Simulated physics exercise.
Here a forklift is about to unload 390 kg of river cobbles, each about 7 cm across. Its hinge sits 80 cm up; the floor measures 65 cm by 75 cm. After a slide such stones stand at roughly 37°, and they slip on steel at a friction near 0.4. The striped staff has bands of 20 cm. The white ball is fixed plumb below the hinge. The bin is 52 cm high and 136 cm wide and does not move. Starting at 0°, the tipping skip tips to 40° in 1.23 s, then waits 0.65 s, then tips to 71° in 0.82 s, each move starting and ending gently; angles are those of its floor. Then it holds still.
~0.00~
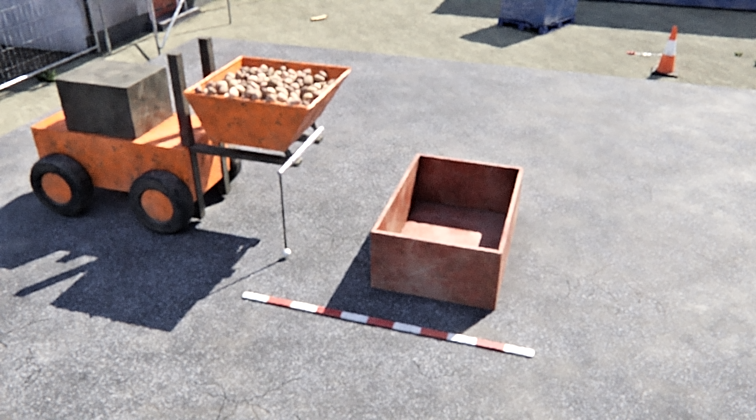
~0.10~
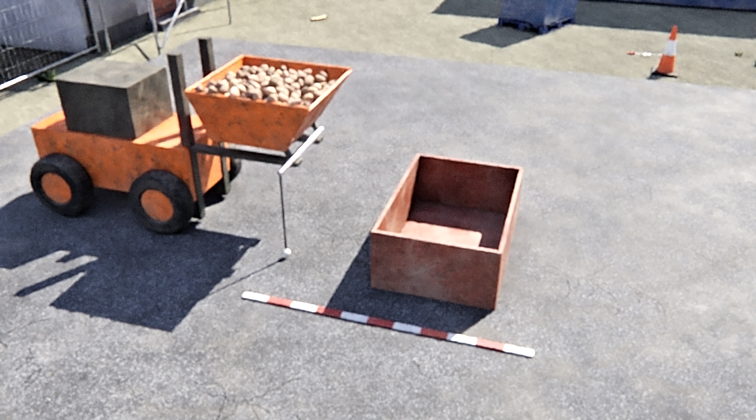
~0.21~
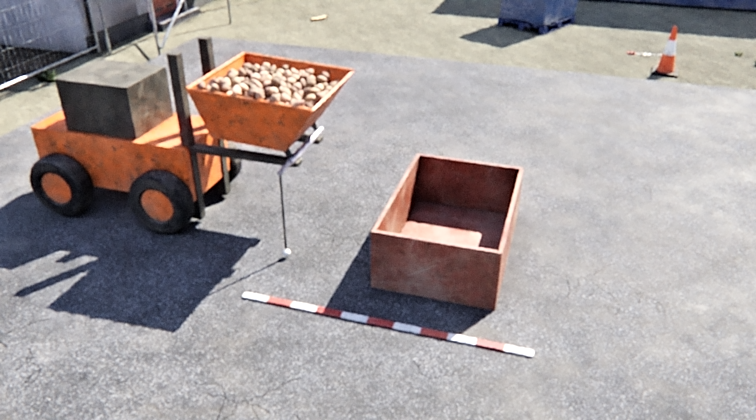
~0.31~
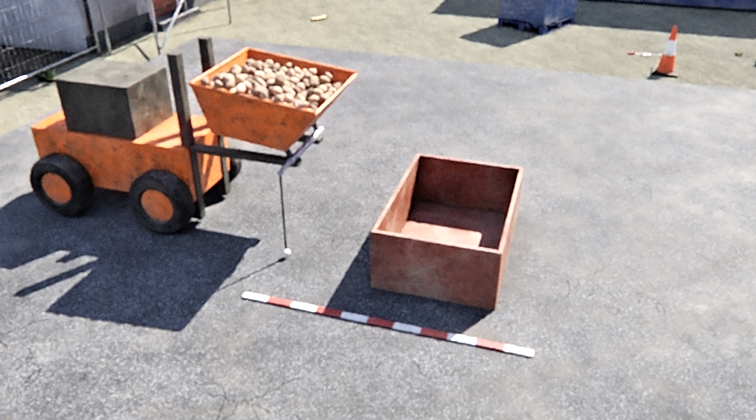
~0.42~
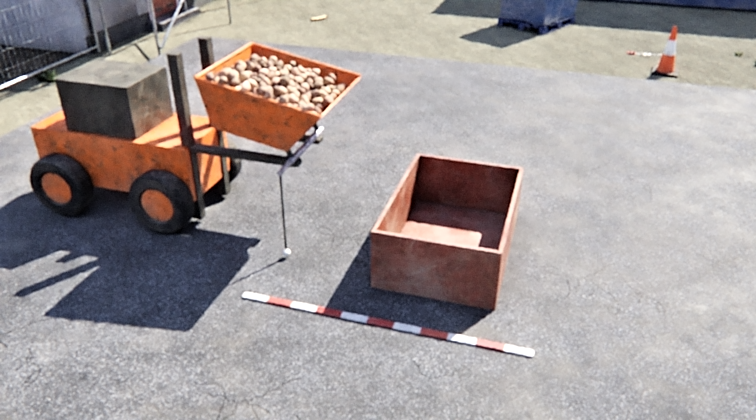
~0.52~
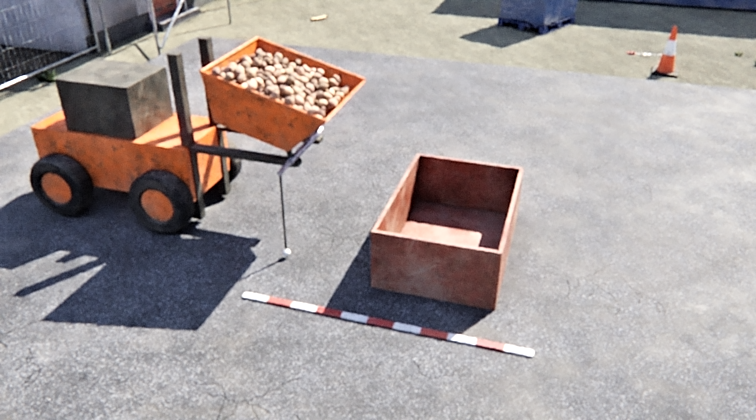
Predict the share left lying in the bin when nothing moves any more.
About 45 per cent.
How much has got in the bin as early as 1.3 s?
Some 0 per cent.
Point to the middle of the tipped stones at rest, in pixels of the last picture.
Near (391, 233).
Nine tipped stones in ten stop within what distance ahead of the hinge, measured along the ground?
About 150 cm.
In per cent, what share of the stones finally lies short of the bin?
Some 50 per cent of the load.
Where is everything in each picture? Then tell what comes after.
The tipping skip is at 0°, its lip at (308, 109); the top of the load is at (257, 77), in the first frame.
Lip at (309, 109), floor tilted 1°, highest stones at (258, 76); the stones move at 0.1 m/s on average, in the second frame.
Lip at (312, 111), floor tilted 3°, highest stones at (254, 73); the stones move at 0.2 m/s on average, in the third frame.
The tipping skip is at 6°, its lip at (316, 114); the top of the load is at (253, 70); the stones move at 0.3 m/s on average, in the fourth frame.
Lip at (320, 117), floor tilted 11°, highest stones at (257, 67); the stones move at 0.4 m/s on average, in the fifth frame.
Lip at (326, 121), floor tilted 15°, highest stones at (256, 62); the stones move at 0.4 m/s on average, in the sixth frame.
After 0.9 s the floor is at 34°; 100 % in the tipping skip; the foremost stones are at (342, 122).
After 1.3 s the floor is at 40°; 100 % in the tipping skip; the foremost stones are at (356, 122).
After 3.2 s the floor is at 71°; 56 % in the tipping skip, 22 % short of the bin, 22 % in the bin; the foremost stones are at (457, 248).
After 5.6 s the floor is at 71°; 1 % in the tipping skip, 52 % short of the bin, 47 % in the bin; the foremost stones are at (499, 254).
